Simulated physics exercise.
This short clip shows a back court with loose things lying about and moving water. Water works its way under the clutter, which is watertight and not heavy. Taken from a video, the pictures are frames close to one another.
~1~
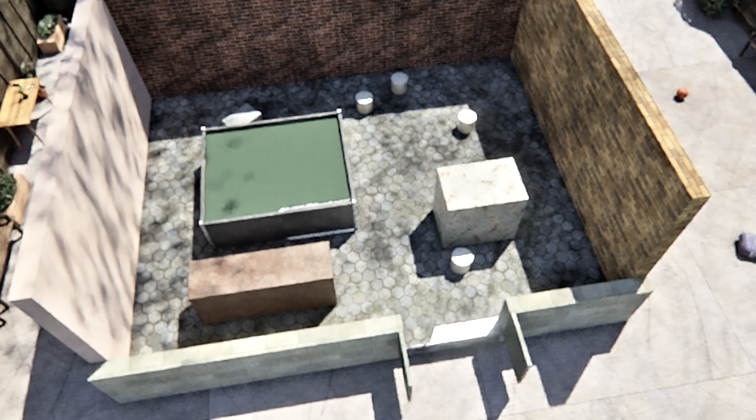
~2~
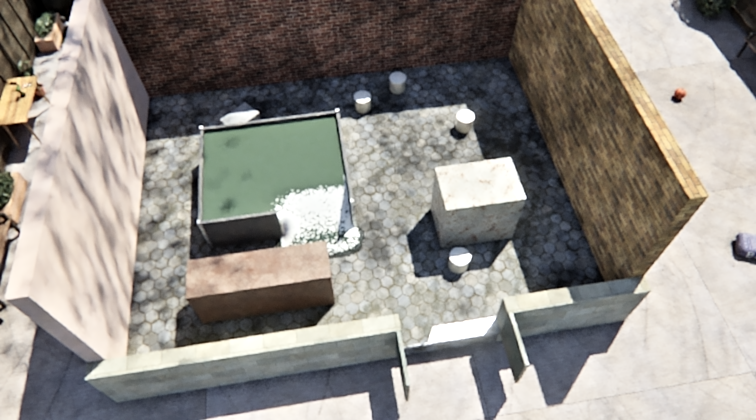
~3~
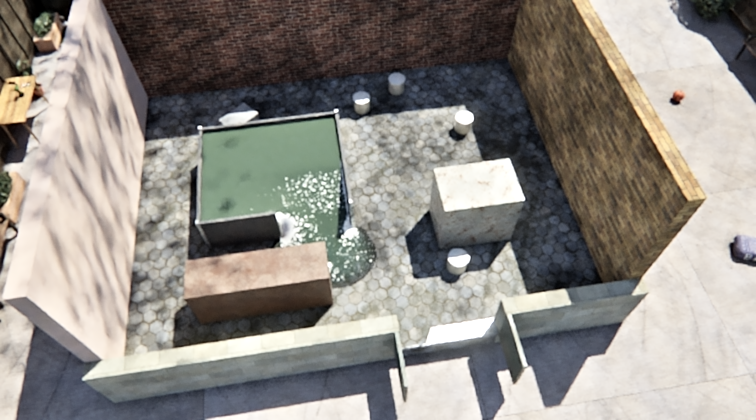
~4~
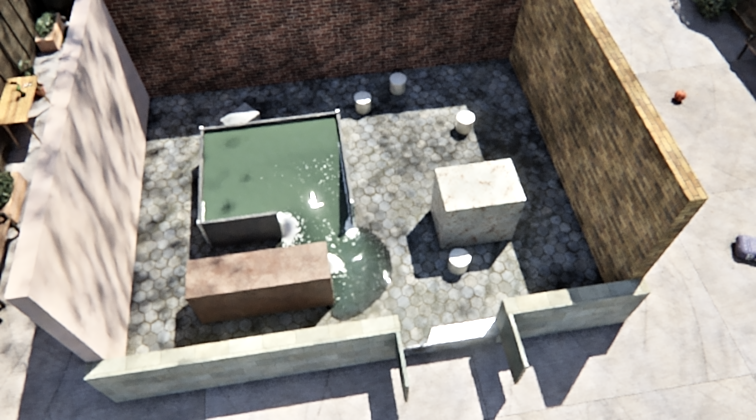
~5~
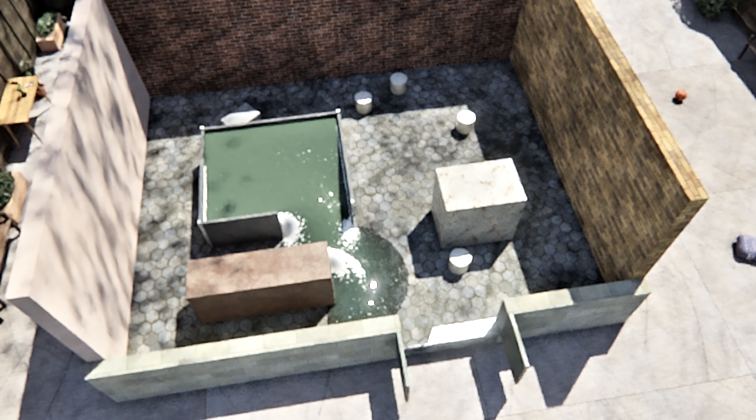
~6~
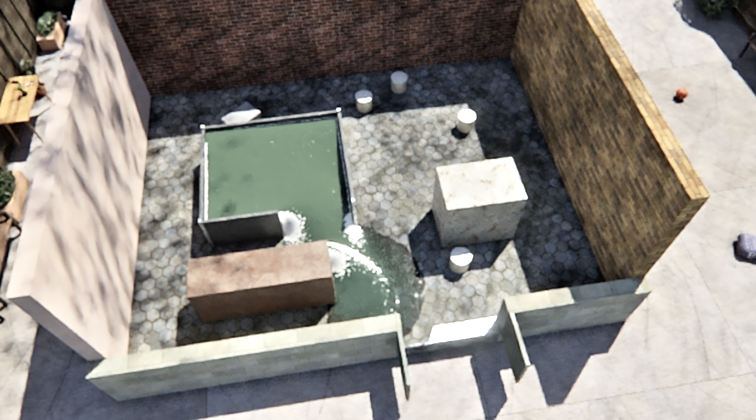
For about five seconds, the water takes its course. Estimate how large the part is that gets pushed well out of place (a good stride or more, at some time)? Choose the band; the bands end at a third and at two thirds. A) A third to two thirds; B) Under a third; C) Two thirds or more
The answer is B.
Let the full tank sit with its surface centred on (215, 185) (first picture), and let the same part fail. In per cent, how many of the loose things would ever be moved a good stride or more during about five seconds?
The share comes to close to 40 percent.
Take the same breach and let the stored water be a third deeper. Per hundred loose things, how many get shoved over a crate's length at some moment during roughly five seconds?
20 % or so.
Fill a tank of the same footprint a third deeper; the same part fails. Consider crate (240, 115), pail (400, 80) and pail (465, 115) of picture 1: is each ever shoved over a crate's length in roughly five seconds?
In the order asked: Below that distance, below that distance and below that distance.
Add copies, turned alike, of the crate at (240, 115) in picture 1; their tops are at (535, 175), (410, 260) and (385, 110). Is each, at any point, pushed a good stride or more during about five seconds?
Copy by copy, in order: Relocated, relocated, largely stays.
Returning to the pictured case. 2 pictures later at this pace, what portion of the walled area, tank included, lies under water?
I make it 25 per cent.
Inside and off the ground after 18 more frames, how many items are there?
The answer is 1.
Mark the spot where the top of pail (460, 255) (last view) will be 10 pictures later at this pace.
I'd expect it around (532, 245).
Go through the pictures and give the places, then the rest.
In the first frame, a pail at (364, 97), on the bottom; a pail at (467, 116), on the bottom; 0 of 5 have shifted.
In the second frame, a pail at (362, 97) rests on the ground; a pail at (465, 116) rests on the ground; 0 of 5 have shifted.
In the third frame, a pail at (361, 97), on the bottom; a pail at (464, 117), on the bottom; 0 of 5 have shifted.
In the fourth frame, a pail at (363, 97), on the bottom; a pail at (465, 117) rests on the ground; 0 of 5 have shifted.
In the fifth frame, a pail at (363, 97) rests on the ground; a pail at (466, 117), on the bottom; 0 of 5 have shifted.
In the sixth frame, a pail at (364, 96), on the bottom; a pail at (467, 116) rests on the ground; 0 of 5 have shifted.
A moment on, 0 of 5 are well off their spots; 0 afloat.
Next, 1 of 5 are well off their spots; 0 afloat.
Later, 1 of 5 are well off their spots; 1 afloat.
In the end, 1 of 5 are well off their spots, and 1 have been at some point; 0 afloat.
